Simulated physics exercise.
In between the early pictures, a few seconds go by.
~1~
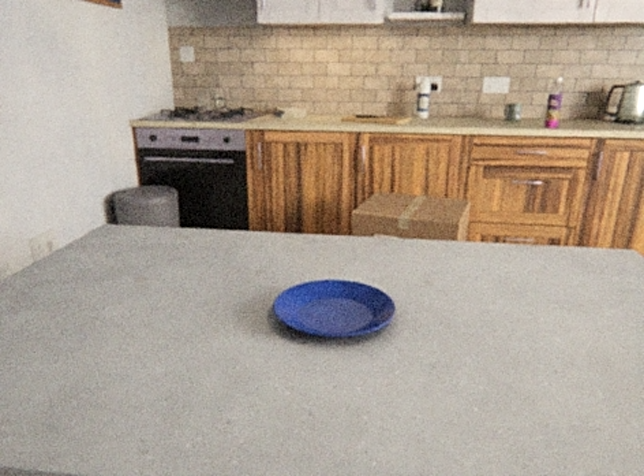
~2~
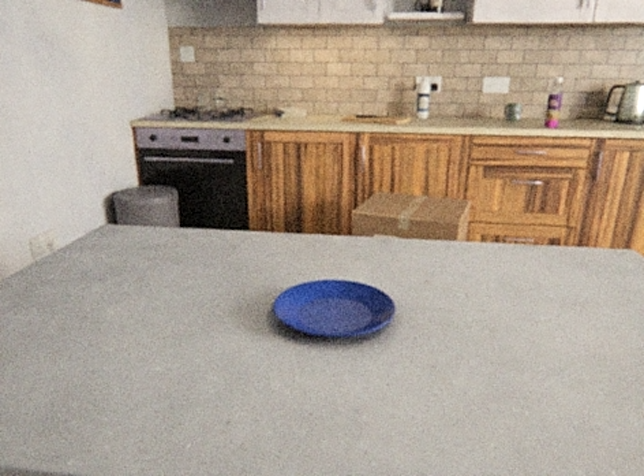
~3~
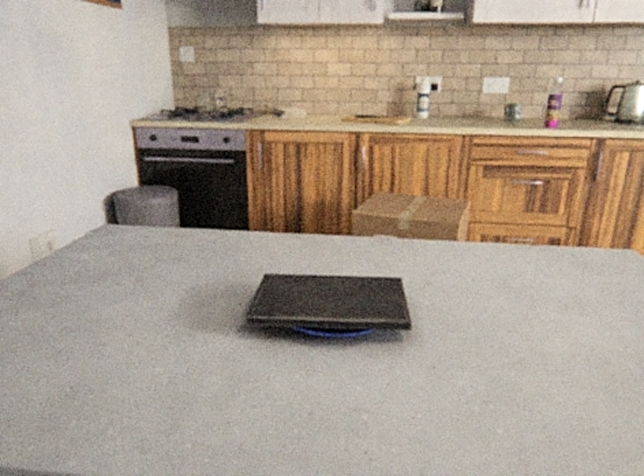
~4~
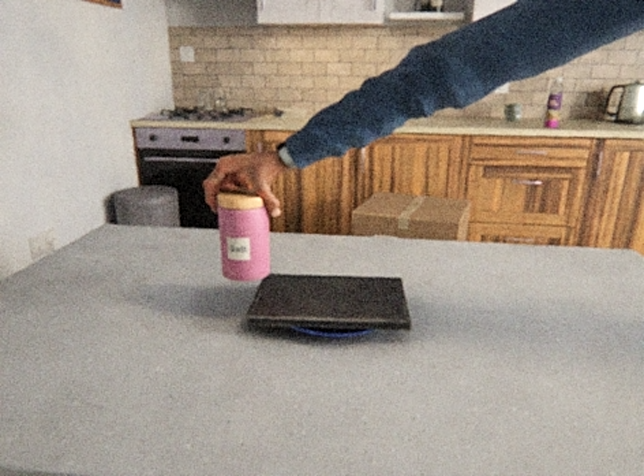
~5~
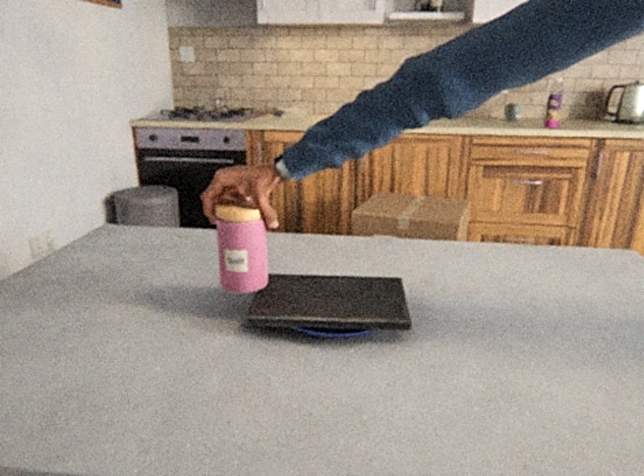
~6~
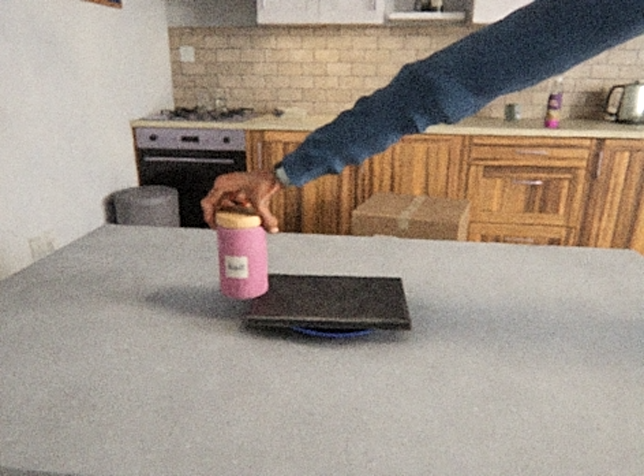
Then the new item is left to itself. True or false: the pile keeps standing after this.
False.
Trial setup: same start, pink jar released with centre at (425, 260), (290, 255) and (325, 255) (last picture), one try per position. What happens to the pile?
In the first case it comes apart; in the second case it stays up; in the third case it keeps its balance.
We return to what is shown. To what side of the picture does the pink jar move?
Result: Further left.
Then, 0.30 s after the last picture, pink jar now fallen.
Then, 0.40 s after the last picture, things are still on the move.
At rest, fallen, pink jar; the other 2 in place. Seen from the same camera at the end, pink jar near (187, 288). The pile gives way.
